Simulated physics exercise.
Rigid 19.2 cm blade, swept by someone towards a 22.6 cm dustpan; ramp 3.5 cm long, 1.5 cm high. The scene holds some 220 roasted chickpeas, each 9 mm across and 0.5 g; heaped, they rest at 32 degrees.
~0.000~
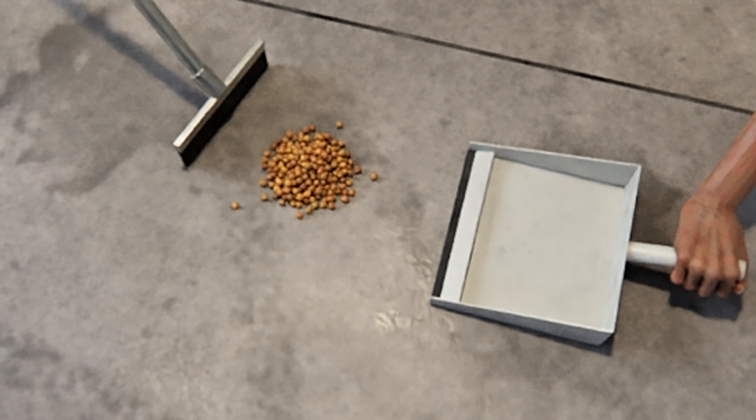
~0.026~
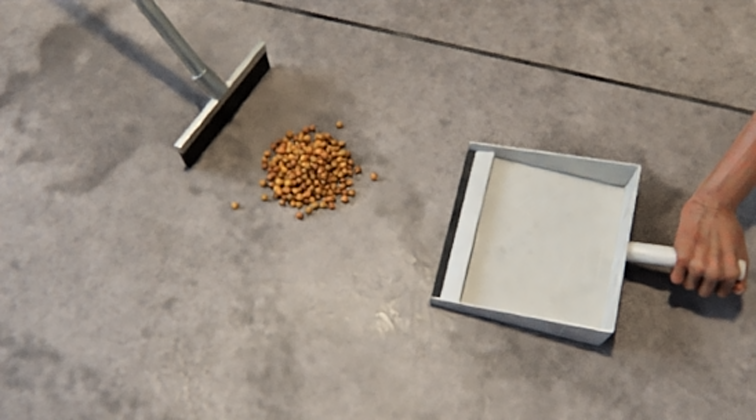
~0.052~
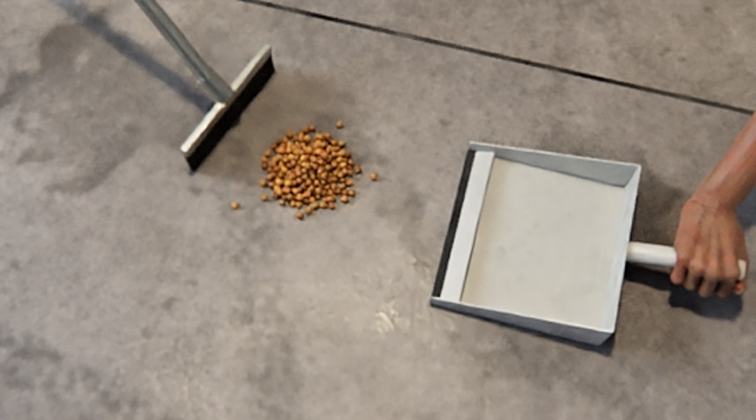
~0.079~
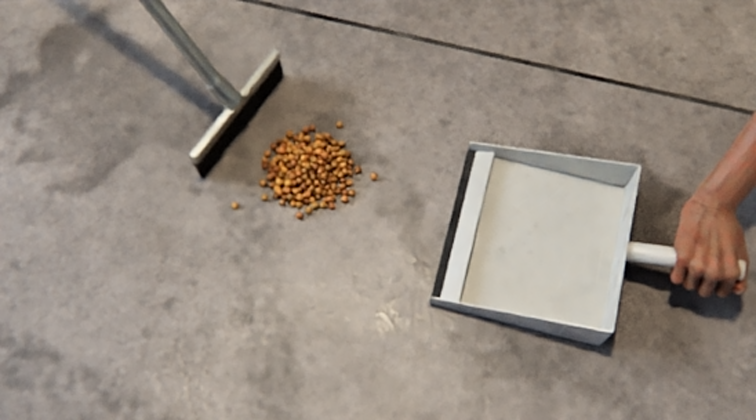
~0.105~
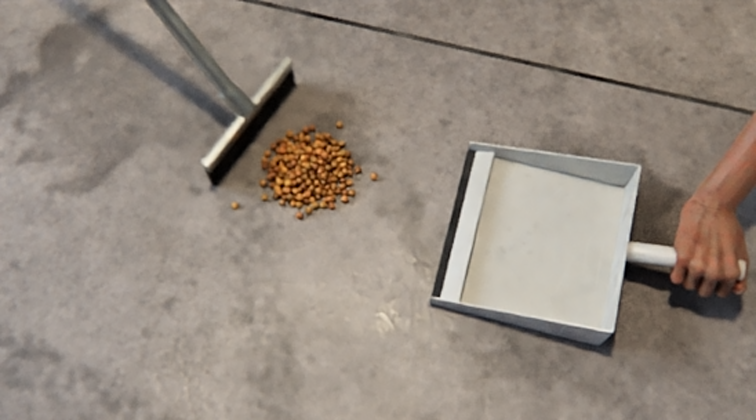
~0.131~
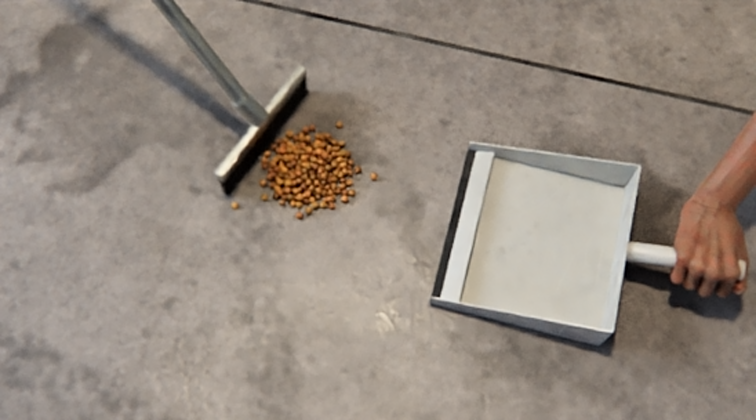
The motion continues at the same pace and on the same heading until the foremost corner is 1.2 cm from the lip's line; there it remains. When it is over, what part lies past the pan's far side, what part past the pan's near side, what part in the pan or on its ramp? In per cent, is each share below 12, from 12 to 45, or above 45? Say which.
One by one: Past the pan's far side: A small minority; past the pan's near side: A sizeable minority; in the pan or on its ramp: A sizeable minority.
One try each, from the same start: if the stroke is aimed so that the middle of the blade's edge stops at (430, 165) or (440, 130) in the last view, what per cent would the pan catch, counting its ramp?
About 20 % and 10 %.
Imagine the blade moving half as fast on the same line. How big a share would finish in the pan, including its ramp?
It would be around 20 percent.
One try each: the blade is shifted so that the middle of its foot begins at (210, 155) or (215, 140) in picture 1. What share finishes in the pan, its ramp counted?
The two tries give about 25 % and about 35 %.
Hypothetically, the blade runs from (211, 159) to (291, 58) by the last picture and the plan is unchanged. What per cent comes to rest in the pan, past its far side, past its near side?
Split: Pan = 10, far = 0, near = 0.
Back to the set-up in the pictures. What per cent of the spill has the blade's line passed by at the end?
Roughly 5 per cent of it.
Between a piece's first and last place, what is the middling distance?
I'd say close to 22 cm.
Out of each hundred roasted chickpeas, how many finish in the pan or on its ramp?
Something like 30 percent.
Then, at 0.28 s, middle of the blade 15 cm from the lip; 0 % over the lip, far side 0 %, near side 0 %.
After 0.38 s, middle of the blade 7 cm from the lip; 0 % over the lip, far side 0 %, near side 10 %.
After 0.61 s, middle of the blade 4 cm from the lip; 35 % over the lip, far side 0 %, near side 20 %.
By 1.1 s all is still; far side 0 %, near side 20 %, pan 30 %, in front of the lip or behind the blade 45 %.
